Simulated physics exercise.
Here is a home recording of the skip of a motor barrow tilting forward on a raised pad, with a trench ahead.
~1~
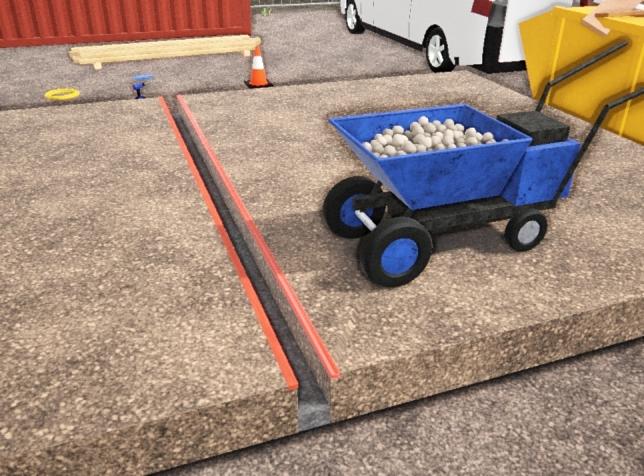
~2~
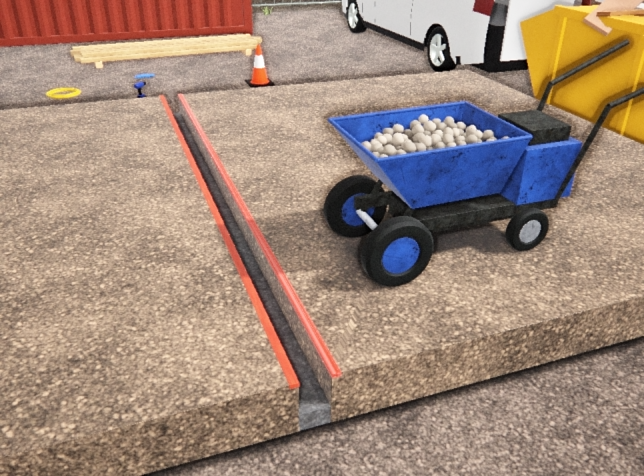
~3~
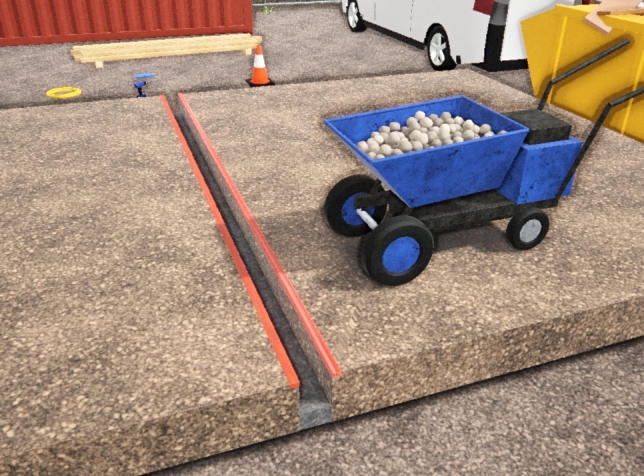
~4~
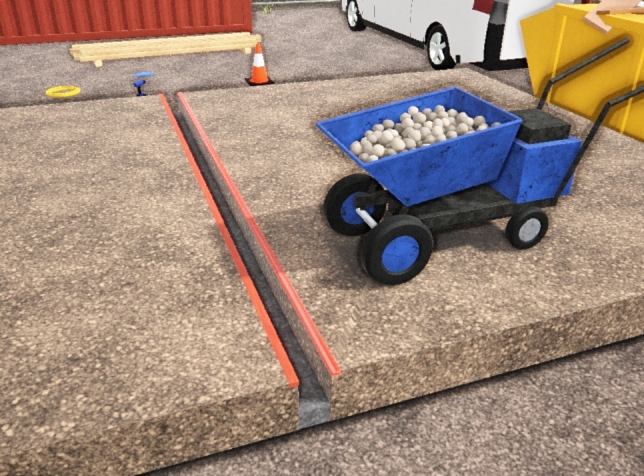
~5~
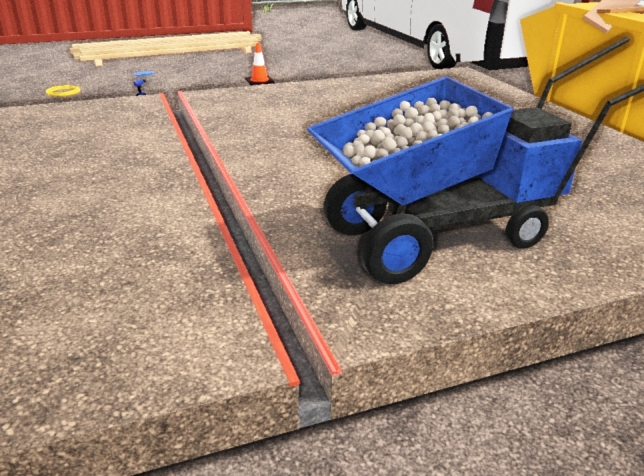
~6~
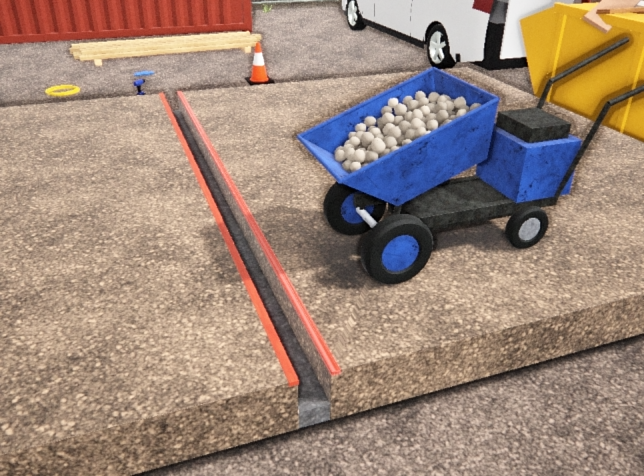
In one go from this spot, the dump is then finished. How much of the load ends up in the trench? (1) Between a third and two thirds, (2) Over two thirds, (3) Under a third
Option 1: Between a third and two thirds.
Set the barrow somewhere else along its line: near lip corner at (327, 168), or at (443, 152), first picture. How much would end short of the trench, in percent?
Roughly 0 and 40 percent respectively.
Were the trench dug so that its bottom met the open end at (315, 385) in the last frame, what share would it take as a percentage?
Roughly 30 in a hundred.
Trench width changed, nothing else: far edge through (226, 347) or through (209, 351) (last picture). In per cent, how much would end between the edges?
The first case gives around 100 percent, and the second around 100 percent.
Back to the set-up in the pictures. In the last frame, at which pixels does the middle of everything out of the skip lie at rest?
Close to (244, 275), more or less.
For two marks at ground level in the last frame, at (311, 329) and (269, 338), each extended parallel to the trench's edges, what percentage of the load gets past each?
Estimate: 90 % and 40 %, respectively.
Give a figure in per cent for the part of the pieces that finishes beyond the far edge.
I'd estimate about 45 per cent of the load.
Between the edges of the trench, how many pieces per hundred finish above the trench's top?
My estimate would be close to 25 per cent.
Just after the last frame, skip tipped steeply; every one in the skip.
A moment on, skip tipped right over; roughly two thirds in the skip; roughly a quarter in or heaped over the trench; roughly a quarter beyond it; just a few falling.
Further on, skip tipped right over; about a tenth in the skip; roughly a third in or heaped over the trench; roughly half beyond it.
When it is over, skip tipped right over; about a tenth in the skip; roughly a third in or heaped over the trench; roughly half beyond it.
